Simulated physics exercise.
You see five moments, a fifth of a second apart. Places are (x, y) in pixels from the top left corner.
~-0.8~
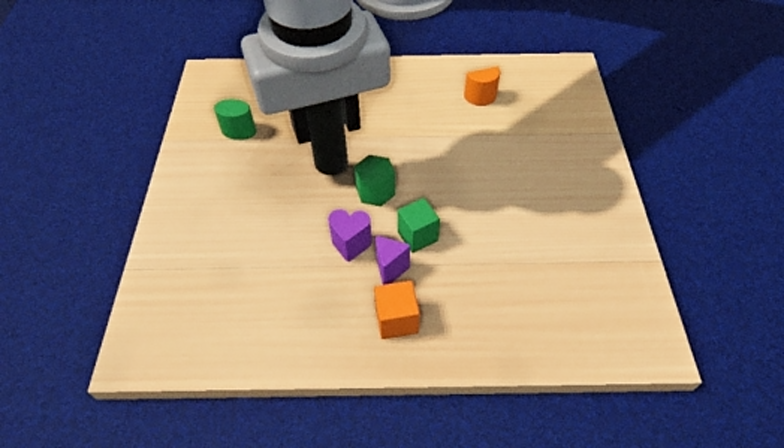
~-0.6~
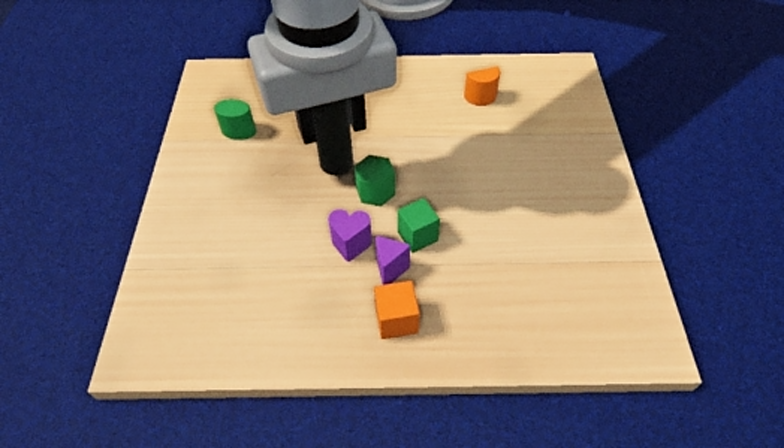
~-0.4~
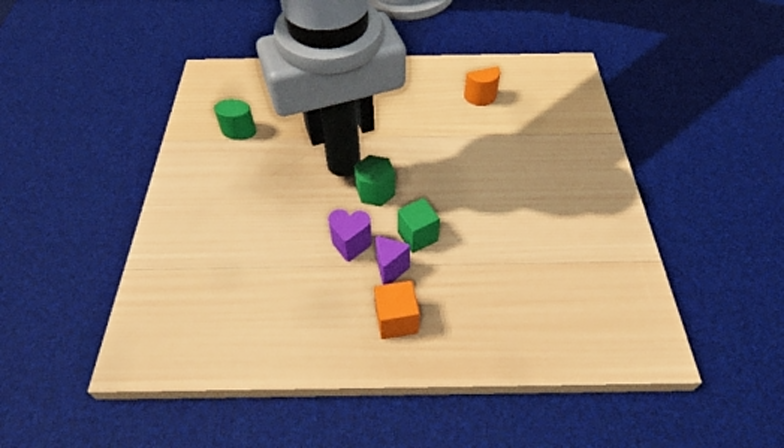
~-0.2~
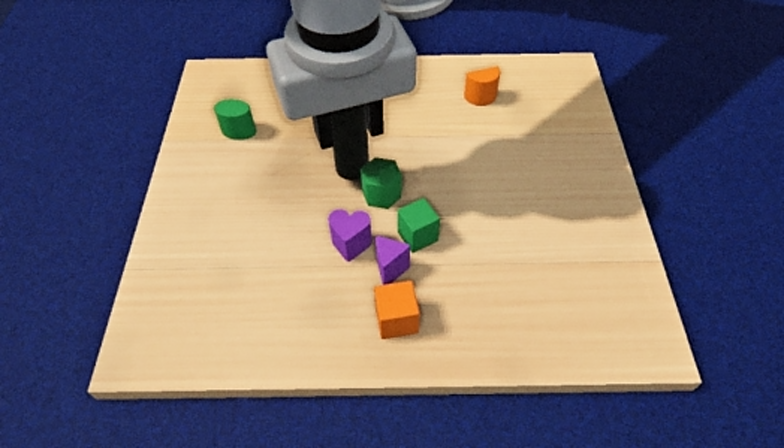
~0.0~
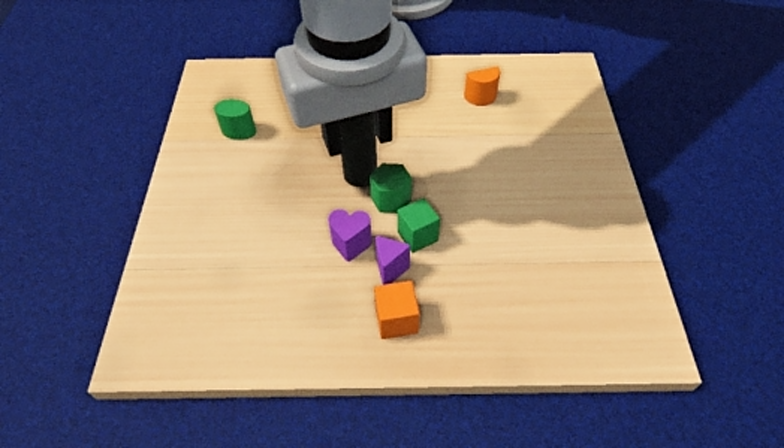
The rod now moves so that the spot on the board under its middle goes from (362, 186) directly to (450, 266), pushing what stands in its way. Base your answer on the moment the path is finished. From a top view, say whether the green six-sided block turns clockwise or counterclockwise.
From above, the green six-sided block will be seen to turn anti-clockwise.
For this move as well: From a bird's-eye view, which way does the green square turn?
Viewed from above, clockwise.
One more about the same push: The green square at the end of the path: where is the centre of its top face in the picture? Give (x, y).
At pixel (478, 274).
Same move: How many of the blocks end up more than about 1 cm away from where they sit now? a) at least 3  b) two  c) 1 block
I'll go with b - two.
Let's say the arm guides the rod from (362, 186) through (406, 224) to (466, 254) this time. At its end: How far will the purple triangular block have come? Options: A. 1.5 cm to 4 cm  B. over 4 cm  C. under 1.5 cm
Option C.
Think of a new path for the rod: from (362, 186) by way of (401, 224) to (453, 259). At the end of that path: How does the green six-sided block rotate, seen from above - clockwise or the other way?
Counterclockwise rotation.
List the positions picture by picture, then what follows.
In the first frame, tip of the rod (331, 163), middles of tops, purple triangular block (390, 249), green six-sided block (374, 168), green square (419, 214).
In the second frame, rod (337, 163), nothing pushed.
In the third frame, rod (344, 165), nothing pushed.
In the fourth frame, rod (353, 168), green six-sided block (381, 171).
In the fifth frame, rod (361, 175), purple triangular block (390, 249), green six-sided block (391, 176), green square (419, 214).
What follows on the original path. One third of the way, rod (389, 199); green six-sided block (426, 192), turned 25° anticlockwise; green square (429, 222), turned 20° clockwise.
Two thirds of the way, rod (419, 227); green six-sided block (457, 203), turned 80° anticlockwise; green square (448, 241), turned 40° clockwise.
At the end, rod (451, 255); purple triangular block unmoved; green six-sided block (466, 208), turned 110° anticlockwise; green square (478, 274), turned 50° clockwise.
